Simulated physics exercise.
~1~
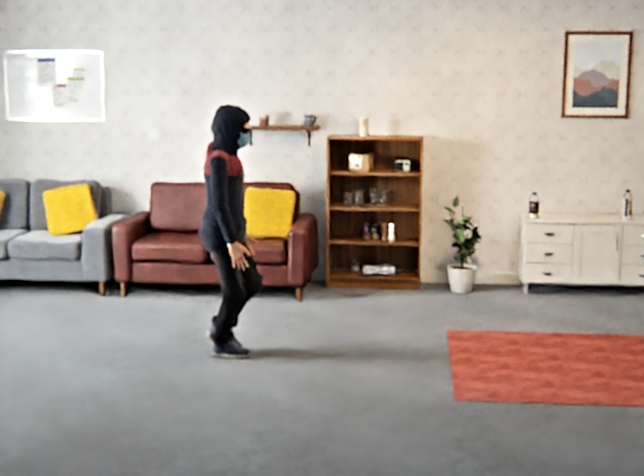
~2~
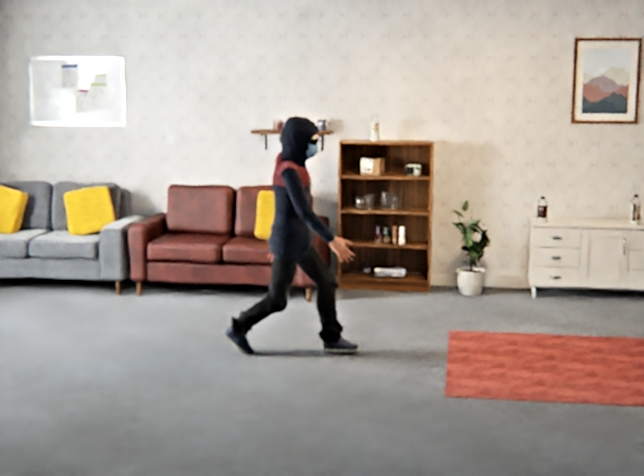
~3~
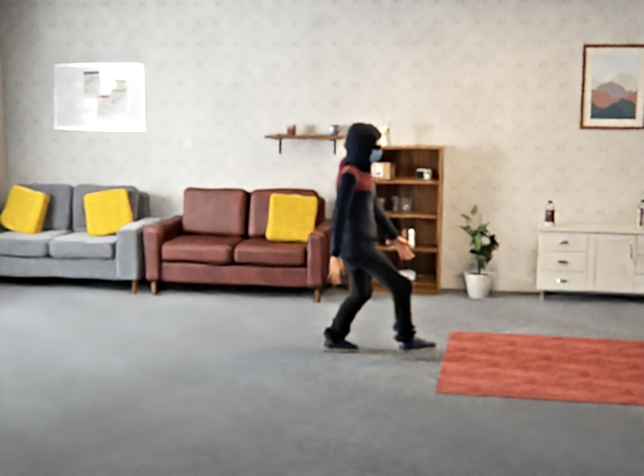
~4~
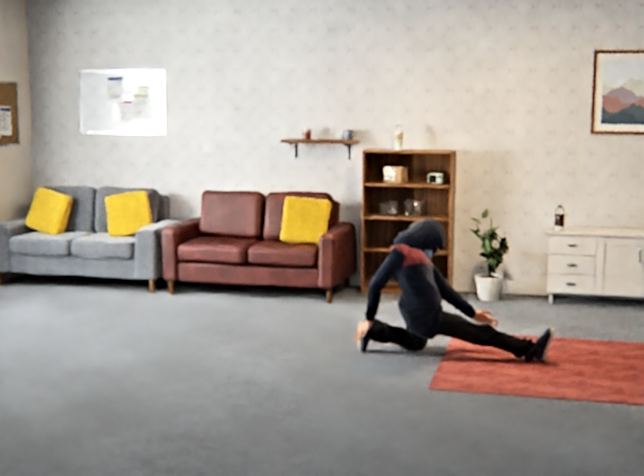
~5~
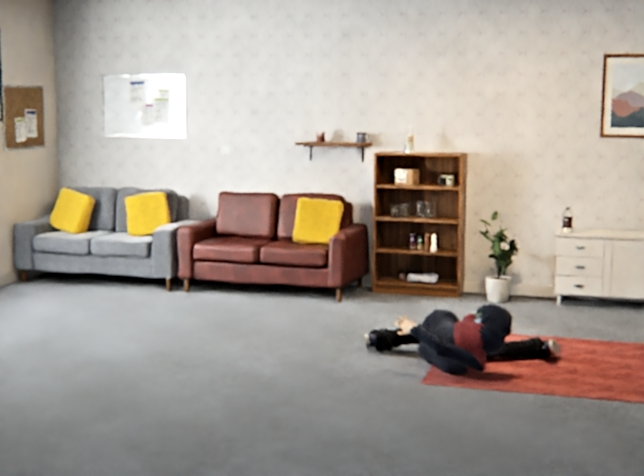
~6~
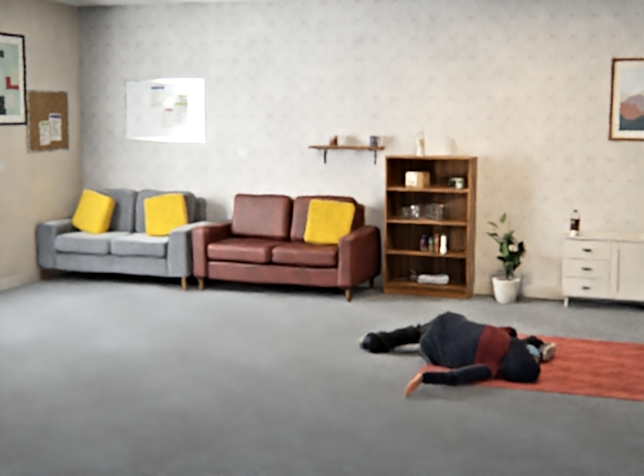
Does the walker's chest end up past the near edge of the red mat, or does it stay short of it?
The chest ends up past the near edge, with the walker lying partly on the red mat.
